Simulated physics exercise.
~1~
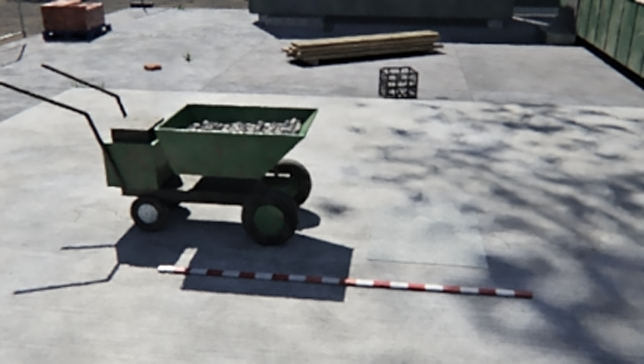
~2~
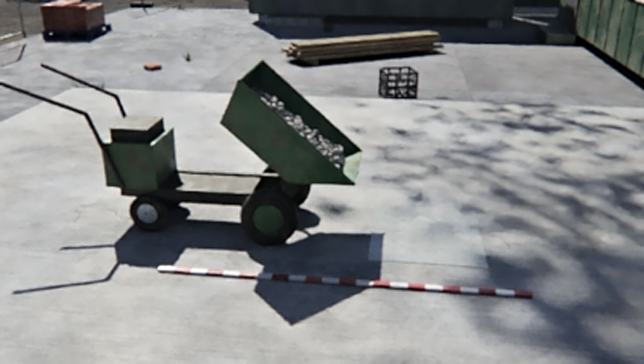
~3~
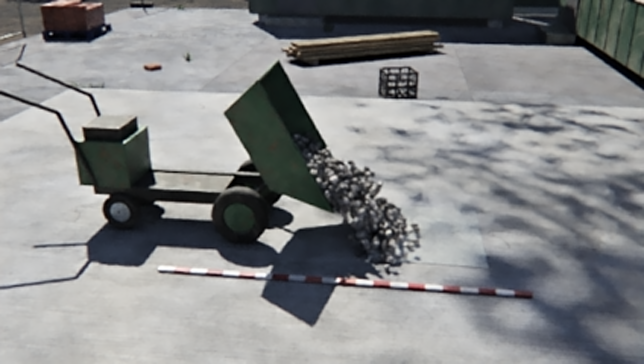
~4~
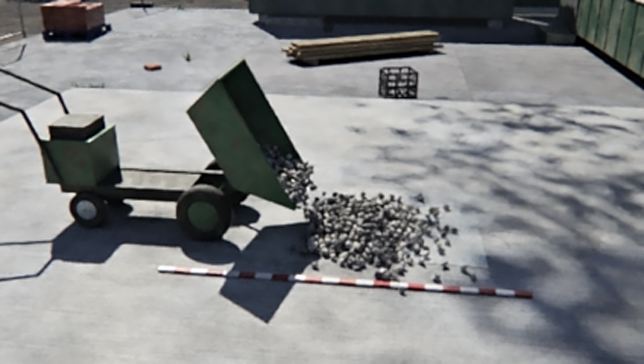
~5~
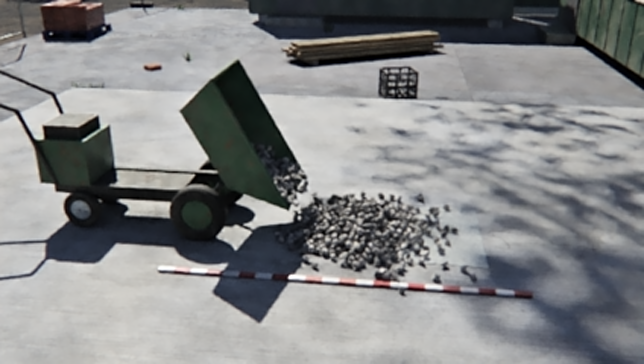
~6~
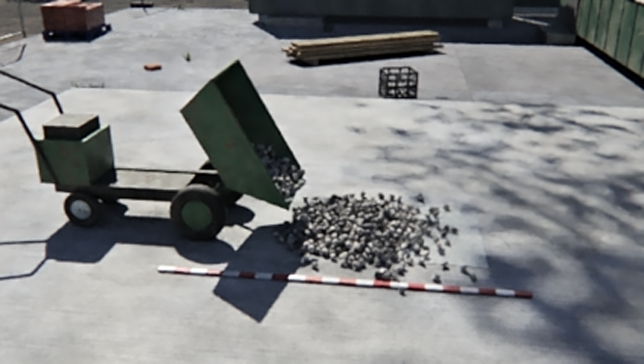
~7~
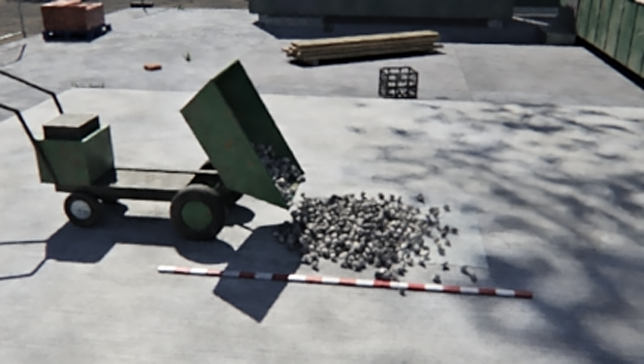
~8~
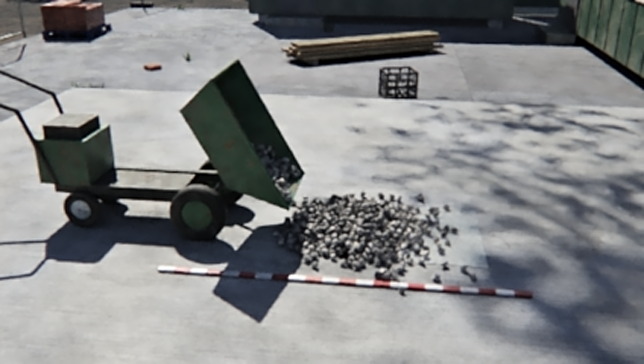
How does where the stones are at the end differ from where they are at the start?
At the start the stones all sit in the barrow's level tray. By the end most lie in a spread heap on the ground, lower and further right, with some still in the tipped tray.
